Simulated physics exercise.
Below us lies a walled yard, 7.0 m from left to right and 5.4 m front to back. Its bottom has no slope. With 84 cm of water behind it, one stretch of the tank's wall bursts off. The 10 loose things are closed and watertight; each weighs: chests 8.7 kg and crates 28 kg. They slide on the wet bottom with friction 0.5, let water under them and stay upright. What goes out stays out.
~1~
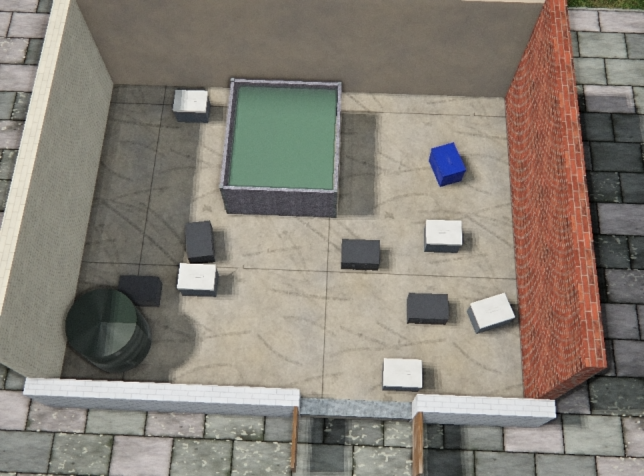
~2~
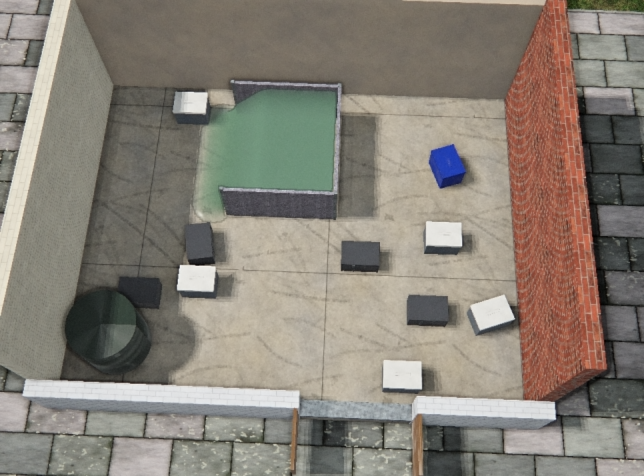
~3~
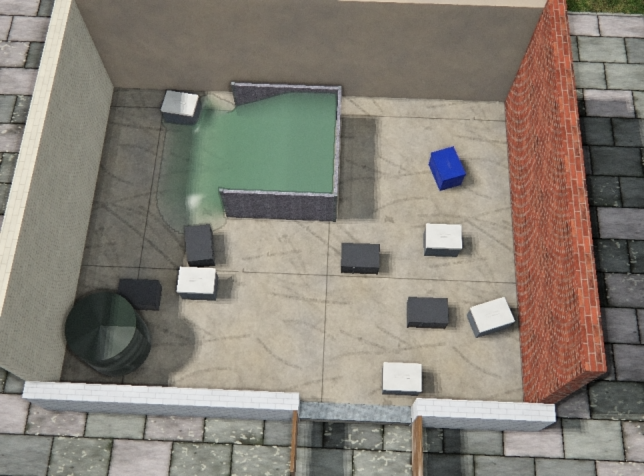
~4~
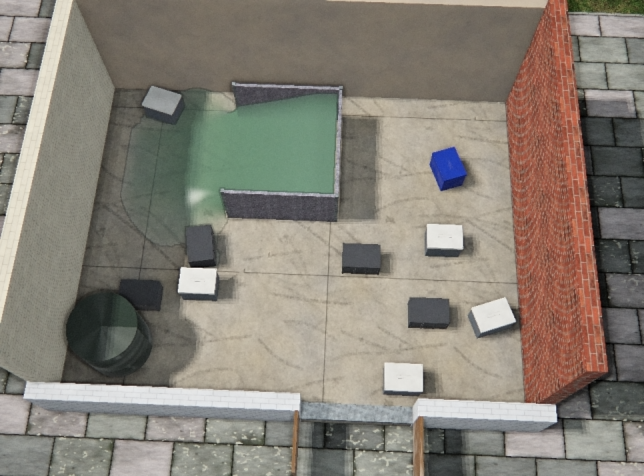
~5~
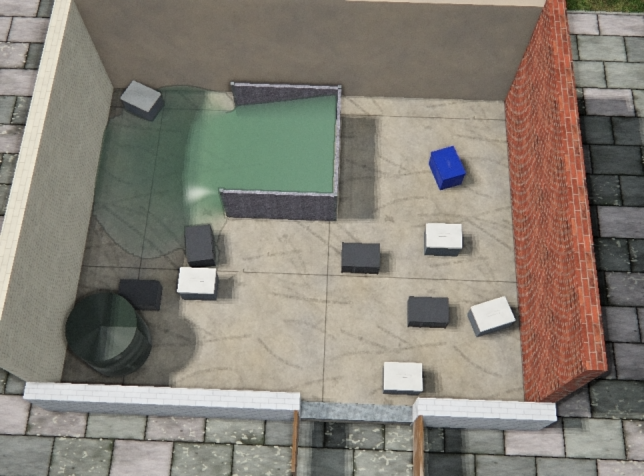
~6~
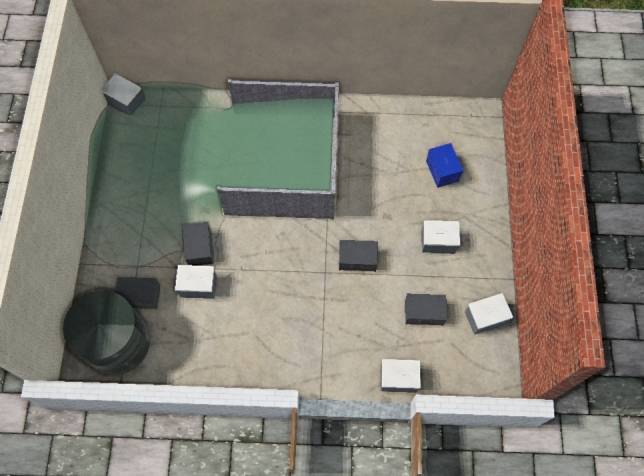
Green water poured out of the tank's open left side and spread across the walled yard's floor, pushing a white-topped box leftward toward the pale wall while the blue chest stayed put.
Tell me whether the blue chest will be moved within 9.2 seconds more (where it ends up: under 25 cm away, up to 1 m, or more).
Blue chest moves a short way.
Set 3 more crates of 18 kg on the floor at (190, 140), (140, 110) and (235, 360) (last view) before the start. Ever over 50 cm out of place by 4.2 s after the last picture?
In that order: Past it, over, past it.
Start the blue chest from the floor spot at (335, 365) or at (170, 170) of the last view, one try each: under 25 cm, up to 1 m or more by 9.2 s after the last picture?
In that order: It ends far away; it travels far.
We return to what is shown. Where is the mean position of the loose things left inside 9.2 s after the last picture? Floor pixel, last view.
At about (353, 265).
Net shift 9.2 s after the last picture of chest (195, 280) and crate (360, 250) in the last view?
In that order: 250 cm, 0 cm.
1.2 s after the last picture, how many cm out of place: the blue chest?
About 0 cm.
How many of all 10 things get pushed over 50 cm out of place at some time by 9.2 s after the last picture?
That makes 8.
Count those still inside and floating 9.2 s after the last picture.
At that moment 6.
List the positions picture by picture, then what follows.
The first picture shows the blue chest at (449, 159), on the bottom; water covers 3.2 m2; 0 of 10 have shifted.
The second picture shows the blue chest at (448, 161), on the bottom; 4.4 m2 under water; 0 of 10 have shifted.
The third picture shows the blue chest at (448, 163) rests on the ground; 5.9 m2 under water; 1 of 10 have shifted.
The fourth picture shows the blue chest at (449, 164) rests on the ground; water covers 7.6 m2; 1 of 10 have shifted.
The fifth picture shows the blue chest at (448, 163), on the bottom; water covers 9.3 m2; 1 of 10 have shifted.
The sixth picture shows the blue chest at (446, 160), on the bottom; water covers 10.0 m2; 1 of 10 have shifted.
Then, 1.2 s after the last picture the blue chest is near (446, 160), 0.0 m from its start, aground; 0 of 10 are out; 1 afloat.
Then, 3.8 s after the last picture the blue chest is near (446, 160), 0.0 m from its start, aground; 0 of 10 are out; 1 afloat.
Then, 6.2 s after the last picture the blue chest is near (446, 160), 0.0 m from its start, afloat; 0 of 10 are out; 4 afloat.
Then, 9.2 s after the last picture the blue chest is near (444, 131), 0.5 m from its start, afloat; 0 of 10 are out; 6 afloat.
